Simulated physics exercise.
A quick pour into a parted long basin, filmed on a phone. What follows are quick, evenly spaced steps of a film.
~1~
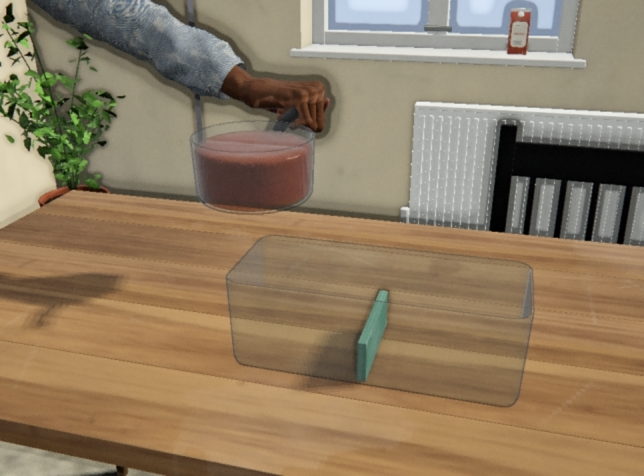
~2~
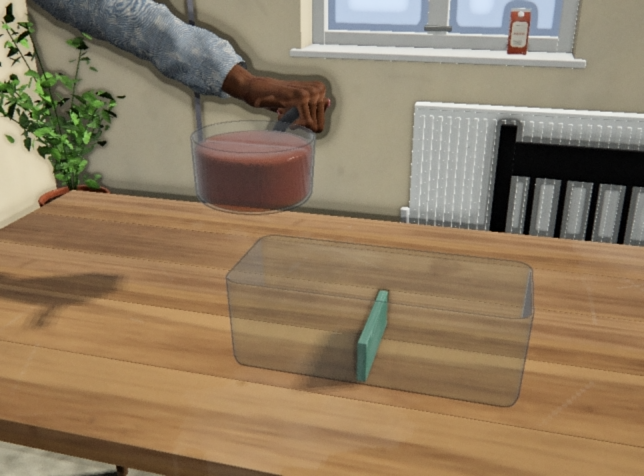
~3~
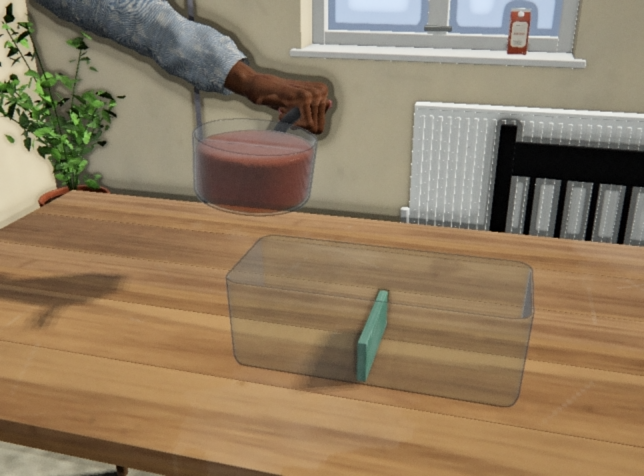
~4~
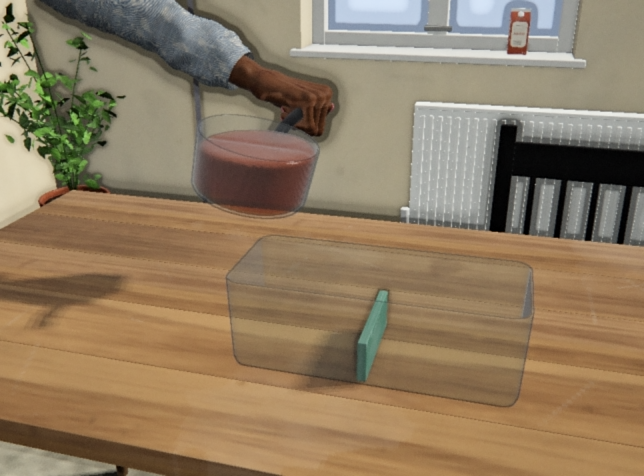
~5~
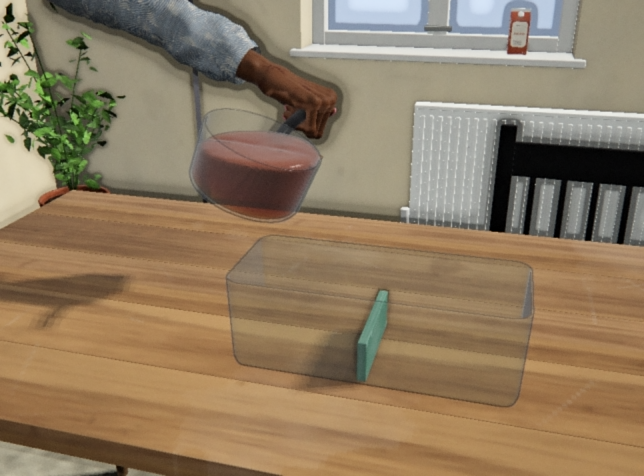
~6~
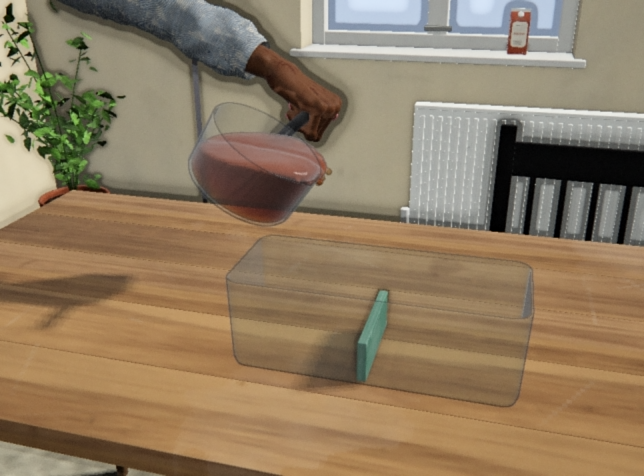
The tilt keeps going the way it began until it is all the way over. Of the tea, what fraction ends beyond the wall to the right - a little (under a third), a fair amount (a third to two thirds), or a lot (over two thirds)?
A little, under a third.
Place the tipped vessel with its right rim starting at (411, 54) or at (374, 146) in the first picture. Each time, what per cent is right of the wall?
First try: 85 percent; second try: 90 percent.
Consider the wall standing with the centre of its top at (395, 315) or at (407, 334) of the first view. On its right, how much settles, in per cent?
First try around 10 percent; second try around 25 percent.
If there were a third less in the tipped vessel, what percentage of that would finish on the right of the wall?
5 %.
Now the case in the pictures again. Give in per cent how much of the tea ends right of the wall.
Near 15 in a hundred.
A moment on, the tilt is 95° and 28 per cent is still to pour, 27 is left of the wall and 8 right of it.
Next, the tilt is 102° and 7 per cent is still to pour, 75 is left of the wall and 13 right of it.
Then the tilt is 102° and 1 per cent is still to pour, 74 is left of the wall and 16 right of it.
Later the tilt is 102° and 0 per cent is still to pour, 76 is left of the wall and 17 right of it.
At rest 76 per cent lies left of the wall, 17 right of it and 7 outside.
